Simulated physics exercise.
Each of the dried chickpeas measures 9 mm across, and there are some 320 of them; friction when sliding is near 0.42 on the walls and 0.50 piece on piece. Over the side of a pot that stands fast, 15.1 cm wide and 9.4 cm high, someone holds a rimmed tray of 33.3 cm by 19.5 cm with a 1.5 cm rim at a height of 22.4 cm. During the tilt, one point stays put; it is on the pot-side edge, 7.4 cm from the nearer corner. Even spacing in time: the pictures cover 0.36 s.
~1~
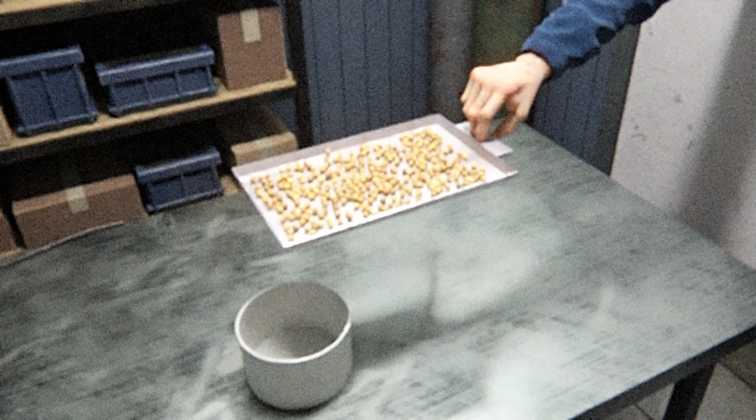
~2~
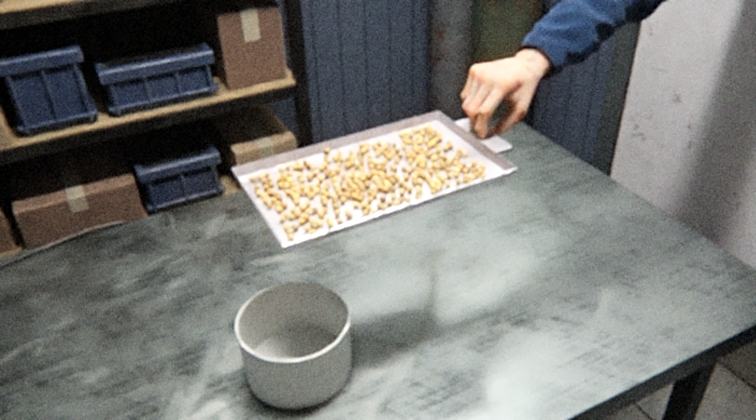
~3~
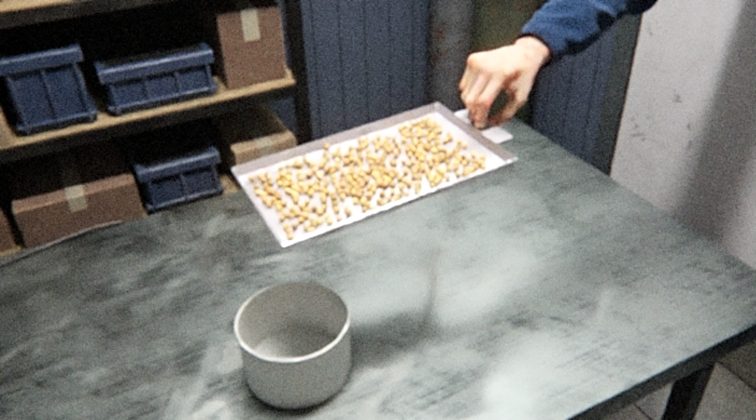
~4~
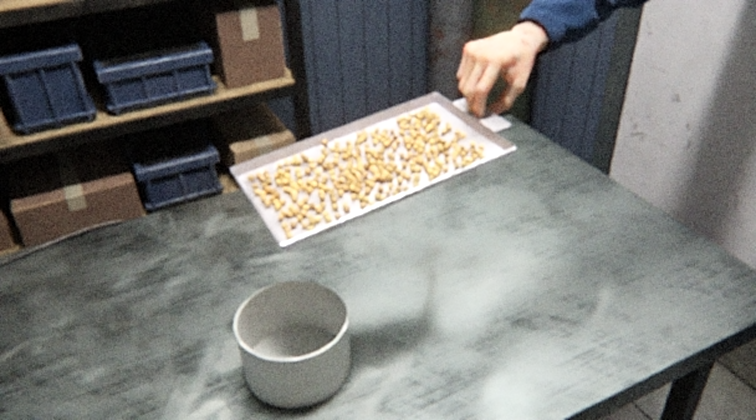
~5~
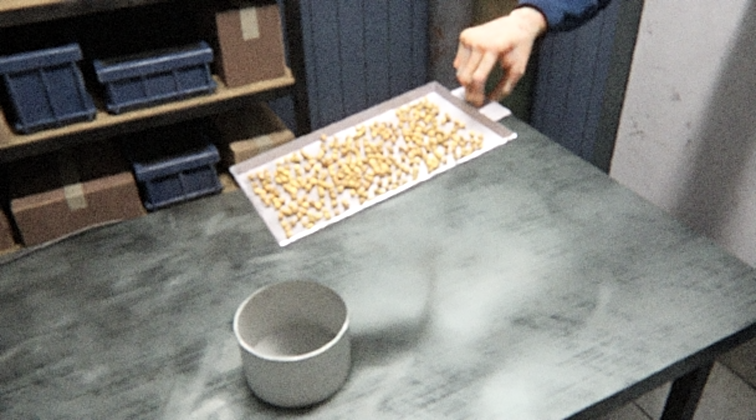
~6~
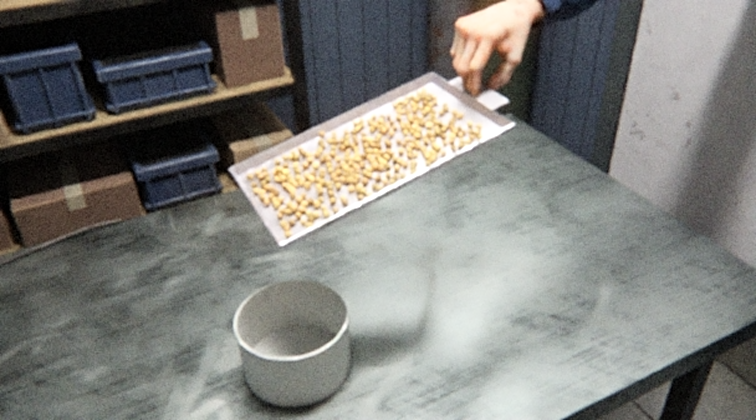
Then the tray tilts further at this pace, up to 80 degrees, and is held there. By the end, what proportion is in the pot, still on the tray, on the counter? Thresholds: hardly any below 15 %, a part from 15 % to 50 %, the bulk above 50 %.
One by one: Pot: My guess is a sizable share of the pieces; left on the tray: My guess is a mere handful of the pieces; counter: My guess is the majority of the pieces.
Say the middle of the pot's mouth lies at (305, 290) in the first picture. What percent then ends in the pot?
Roughly 5 percent would end up there.
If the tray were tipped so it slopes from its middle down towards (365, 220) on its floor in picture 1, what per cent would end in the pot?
Roughly 70 % of the pieces.
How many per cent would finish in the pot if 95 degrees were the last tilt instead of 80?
I'd say close to 30 percent.
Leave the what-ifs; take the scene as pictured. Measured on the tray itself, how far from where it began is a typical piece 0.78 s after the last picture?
It has moved some 11 cm from its start.
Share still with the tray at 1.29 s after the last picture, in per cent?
Estimate: About 95 percent.
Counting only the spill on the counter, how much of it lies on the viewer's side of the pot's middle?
Roughly 10 percent of the spill.
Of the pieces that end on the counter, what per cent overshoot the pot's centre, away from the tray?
About 90 per cent.
Then, 0.78 s after the last picture, tilt 44 degrees; the tray holds 100 %, the pot 0 %.
Then, 1.29 s after the last picture, tilt 65 degrees; the tray holds 95 %, the pot 0 %.
Then, 1.87 s after the last picture, tilt 80 degrees; the tray holds 10 %, the pot 20 %.
In the end, pot 30 %, tray 0 %, counter 70 %.
